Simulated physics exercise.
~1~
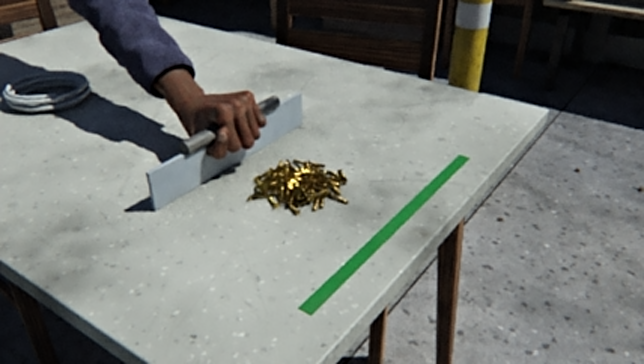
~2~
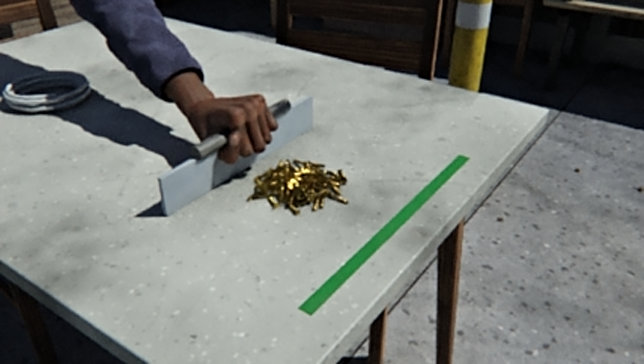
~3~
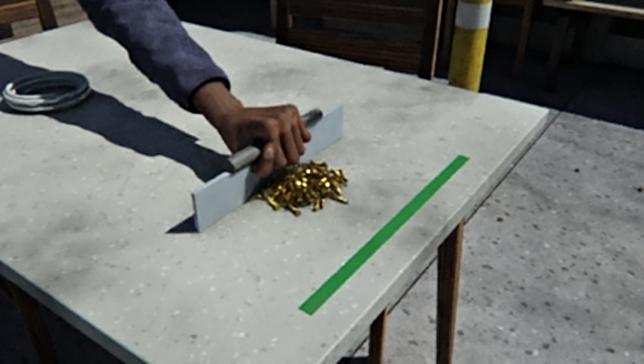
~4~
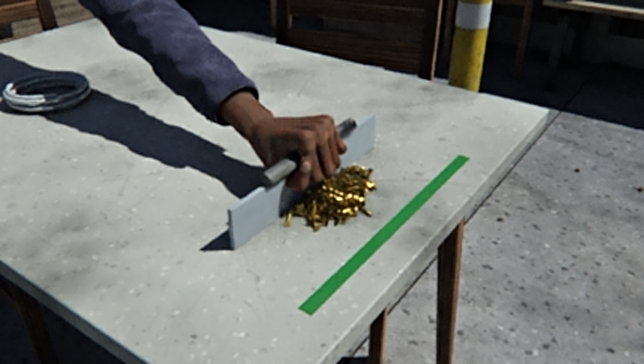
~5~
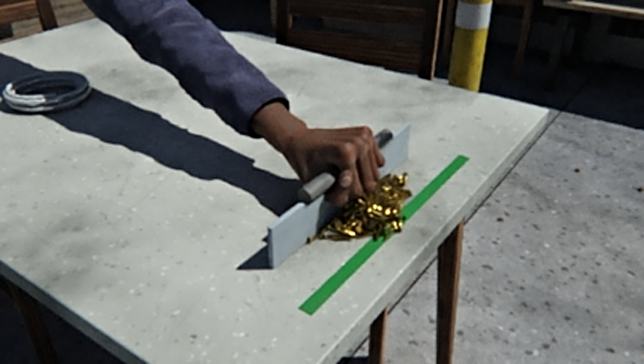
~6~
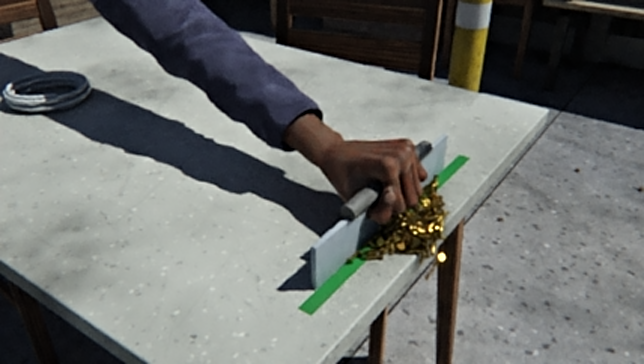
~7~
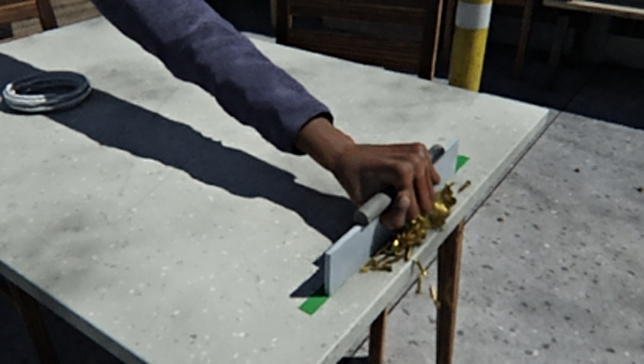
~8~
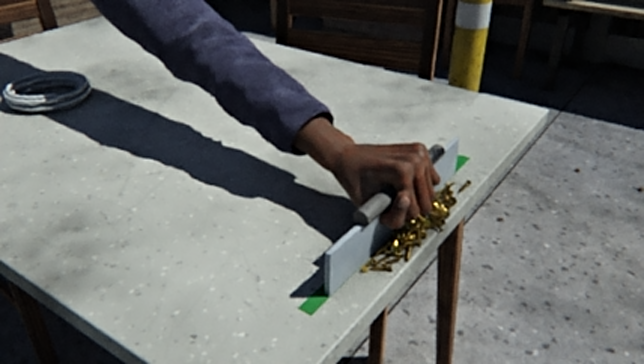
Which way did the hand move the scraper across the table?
The hand moved the scraper to the right, towards the green tape near the edge of the table.
On a pale speckled table, a hand slid a flat scraper to the right into a heap of small golden bits, pushed them past a strip of green tape, and stopped there as some spilled over the edge and others stayed on top.
